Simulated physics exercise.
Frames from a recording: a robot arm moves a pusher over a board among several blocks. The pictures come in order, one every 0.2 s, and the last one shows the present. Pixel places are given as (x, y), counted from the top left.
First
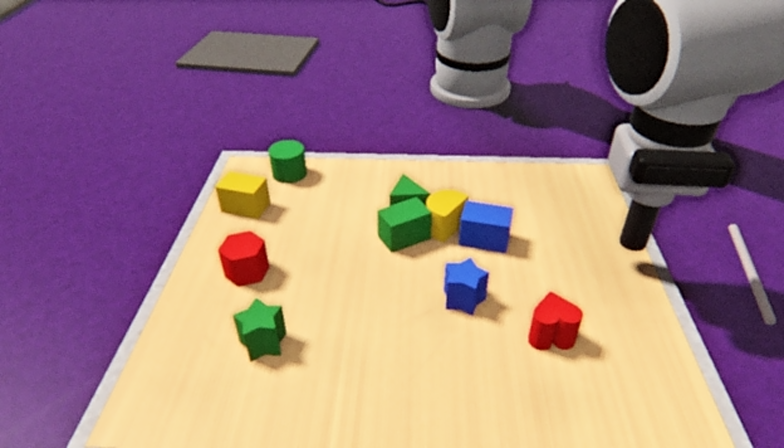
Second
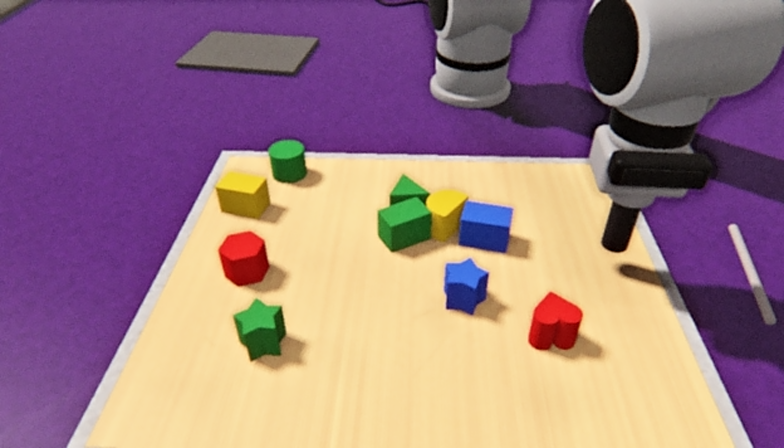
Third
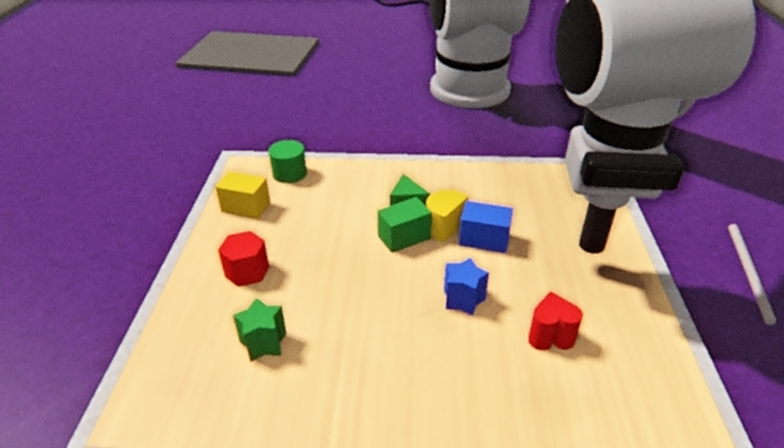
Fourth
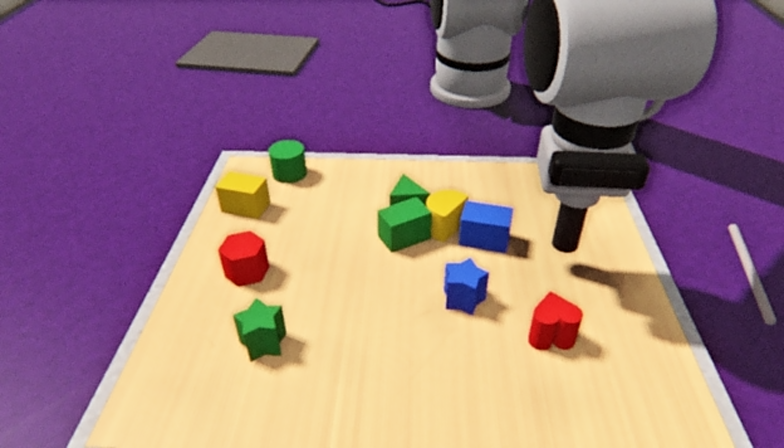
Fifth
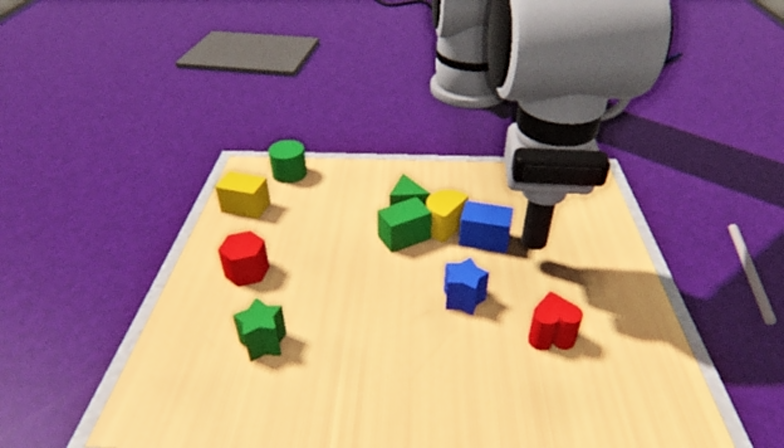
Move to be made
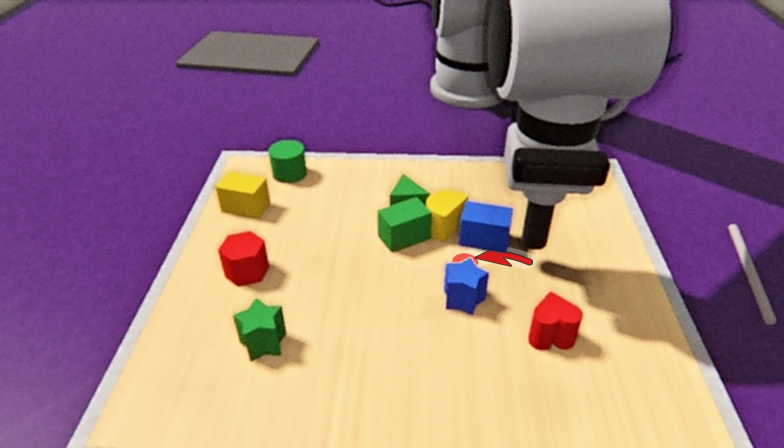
A white and black robot arm with a dark pusher works over a pale wooden board on a purple surface, seen from a fixed, raised view. Green, yellow and blue blocks cluster near the board's upper middle, with a blue star and red heart below and yellow, green and red blocks at left. The arm glides steadily left from the right edge towards the blue oblong block, while every block stays still.
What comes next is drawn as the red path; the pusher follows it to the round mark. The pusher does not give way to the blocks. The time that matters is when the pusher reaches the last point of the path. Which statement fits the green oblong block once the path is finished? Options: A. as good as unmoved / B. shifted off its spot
Answer: A.
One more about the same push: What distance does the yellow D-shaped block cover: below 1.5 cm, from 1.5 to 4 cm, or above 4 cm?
The answer here is from 1.5 to 4 cm.
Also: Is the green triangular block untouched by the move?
Final answer: No.
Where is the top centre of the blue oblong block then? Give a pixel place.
Around pixel (458, 210).
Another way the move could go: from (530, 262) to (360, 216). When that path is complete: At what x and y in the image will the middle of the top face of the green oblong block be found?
I'd expect the centre of its top face to be at (340, 202).
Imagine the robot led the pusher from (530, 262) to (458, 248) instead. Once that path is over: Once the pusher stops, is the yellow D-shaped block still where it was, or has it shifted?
That block is going to get moved.
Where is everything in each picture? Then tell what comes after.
Lower end of the pusher at (632, 244), tops of blocks, green oblong block at (405, 211), green triangular block at (408, 187), yellow D-shaped block at (446, 200), blue oblong block at (488, 213), in the first picture.
Pusher at (614, 245), blocks as before, in the second picture.
Pusher at (592, 246), blocks as before, in the third picture.
Pusher at (565, 245), blocks as before, in the fourth picture.
Pusher at (534, 242), green oblong block at (405, 211), green triangular block at (408, 187), yellow D-shaped block at (446, 200), blue oblong block at (488, 213), in the fifth picture.
The drawn path runs from (530, 262) over (508, 255) and (485, 255) to (465, 262).
What follows on the original path. Halfway along, pusher at (499, 234); green triangular block at (400, 184); yellow D-shaped block at (439, 194); blue oblong block at (472, 207), turned 15° clockwise.
At the end, pusher at (467, 242); green oblong block not moved; green triangular block at (399, 181), turned 30° anticlockwise; yellow D-shaped block at (434, 190), turned 15° clockwise; blue oblong block at (458, 210), turned 45° clockwise.
